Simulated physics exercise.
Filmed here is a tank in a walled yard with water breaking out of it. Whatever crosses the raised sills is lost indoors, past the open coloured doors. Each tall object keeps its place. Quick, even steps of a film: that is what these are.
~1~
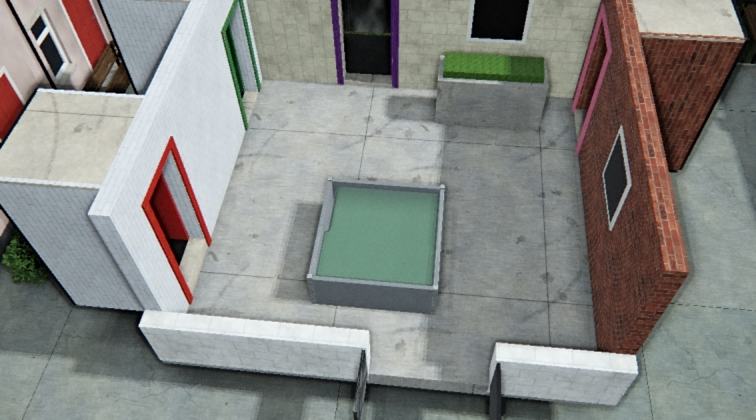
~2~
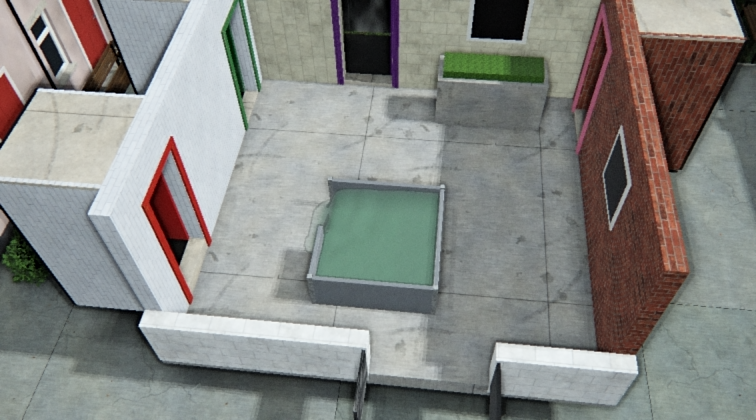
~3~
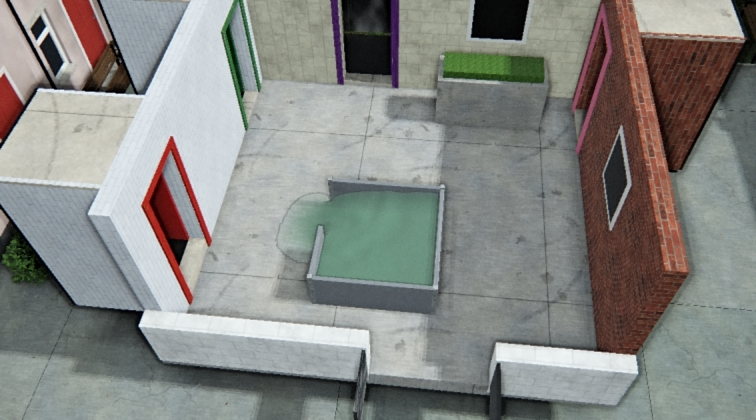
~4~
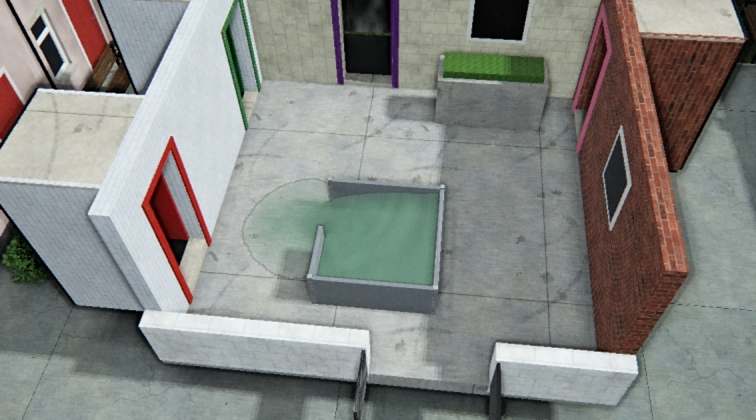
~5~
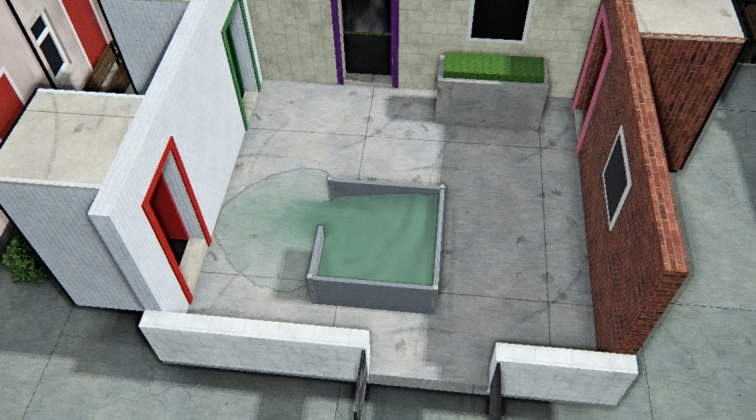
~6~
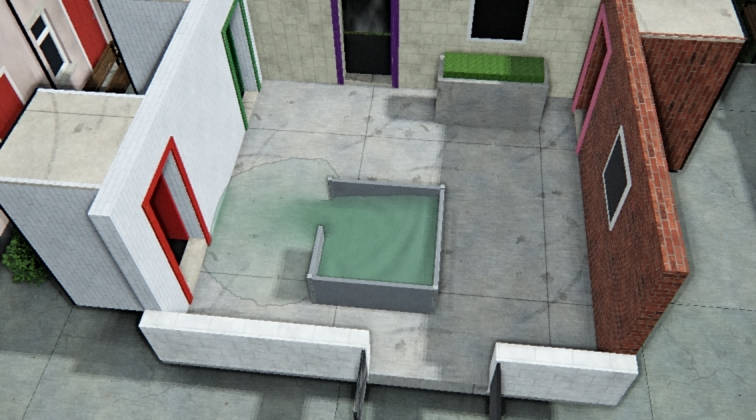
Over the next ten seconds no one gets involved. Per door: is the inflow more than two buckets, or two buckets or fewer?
Result: The green door exceeds the allowance there. The red door keeps inside the allowance there. The purple door keeps inside the allowance there. The pink door keeps inside the allowance there.
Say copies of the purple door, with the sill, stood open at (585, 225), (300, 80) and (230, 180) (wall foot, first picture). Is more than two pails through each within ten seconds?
Well, the first remains within bounds, the next breaks the limit, and the last breaks the limit.
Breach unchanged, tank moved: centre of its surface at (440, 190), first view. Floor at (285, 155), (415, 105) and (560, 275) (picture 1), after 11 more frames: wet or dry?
Points in turn: Inundated; not reached; not reached.
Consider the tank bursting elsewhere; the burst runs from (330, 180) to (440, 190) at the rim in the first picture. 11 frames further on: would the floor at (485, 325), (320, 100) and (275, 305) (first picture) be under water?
Sequence: Spared / wetted / spared.
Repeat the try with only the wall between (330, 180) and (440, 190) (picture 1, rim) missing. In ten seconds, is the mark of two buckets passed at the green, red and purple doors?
Going through them, the green one clears the cutoff, the red one falls below the cutoff, the purple one clears the cutoff.
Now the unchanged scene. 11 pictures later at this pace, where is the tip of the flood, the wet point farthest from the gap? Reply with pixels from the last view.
I'd say around (261, 85).
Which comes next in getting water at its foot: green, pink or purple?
First in line is the green one.
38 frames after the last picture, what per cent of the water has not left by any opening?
I'd say around 94 per cent.
A moment on, water covers 20 % of the floor; the green door not reached, the red door wet at the sill, nothing in, the purple door not reached, the pink door not reached.
Next, water covers 25 % of the floor; the green door under two buckets in, the red door wet at the sill, nothing in, the purple door not reached, the pink door not reached.
Then, water covers 45 % of the floor; the green door under two buckets in, the red door wet at the sill, nothing in, the purple door wet at the sill, nothing in, the pink door not reached.
Later, water covers 70 % of the floor; the green door over two buckets in, the red door wet at the sill, nothing in, the purple door wet at the sill, nothing in, the pink door wet at the sill, nothing in.
In the end, water covers 95 % of the floor; the green door far over two buckets in, the red door wet at the sill, nothing in, the purple door wet at the sill, nothing in, the pink door wet at the sill, nothing in.
